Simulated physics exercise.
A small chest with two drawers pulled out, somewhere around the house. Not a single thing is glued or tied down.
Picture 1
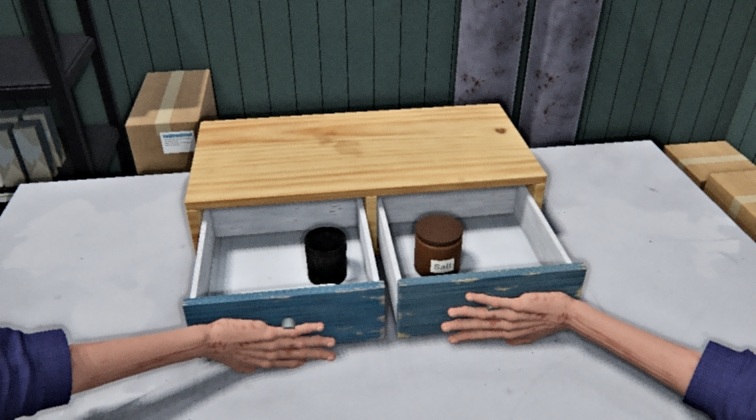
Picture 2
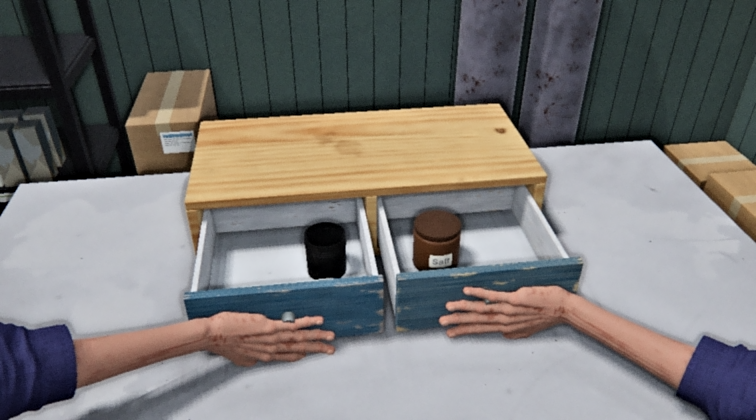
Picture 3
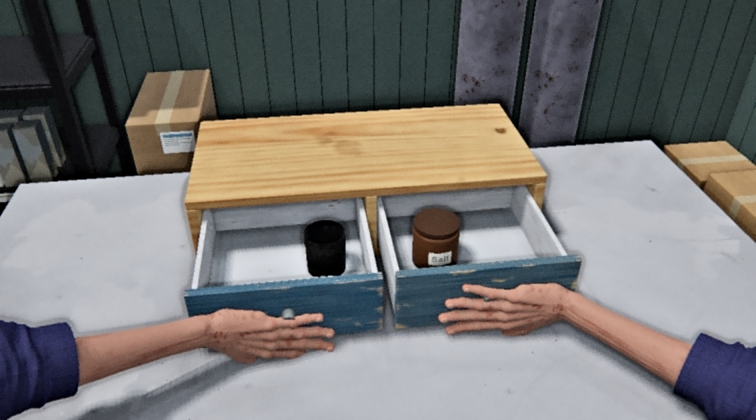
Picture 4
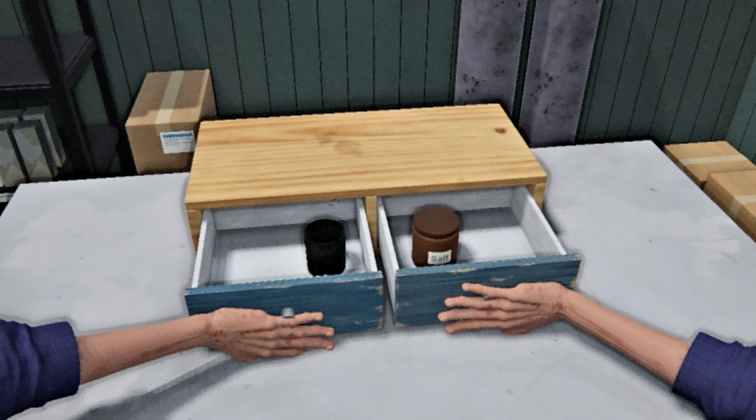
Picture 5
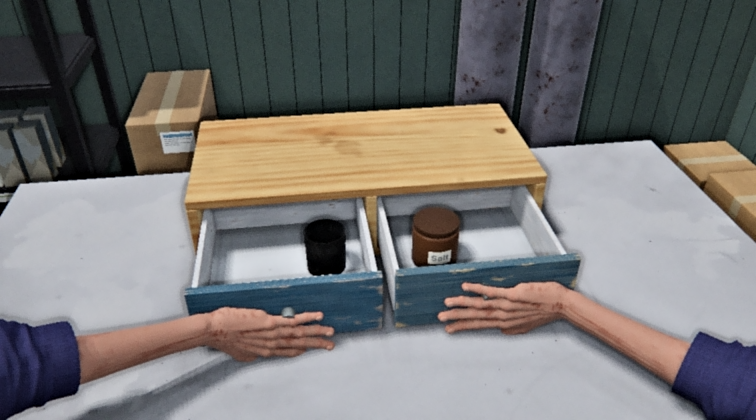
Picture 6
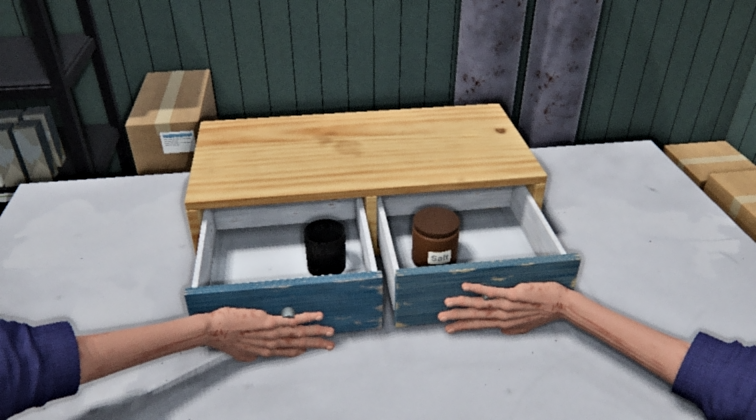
On a white tabletop, two hands rest against open blue drawers holding dark and brown containers, barely moving.
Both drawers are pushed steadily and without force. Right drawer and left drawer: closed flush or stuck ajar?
Outcome: The right drawer will be pushed right in; the left drawer will be pushed right in.
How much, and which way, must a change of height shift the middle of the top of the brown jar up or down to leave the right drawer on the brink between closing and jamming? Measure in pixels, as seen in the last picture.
8 pixels up.
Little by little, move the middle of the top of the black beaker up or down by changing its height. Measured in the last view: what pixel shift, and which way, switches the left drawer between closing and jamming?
An upward move of around 28 pixels.
Then, 0.50 s past the last view, right drawer about half in; left drawer about half in.
Finally, the right drawer goes all the way in; the left drawer goes all the way in.
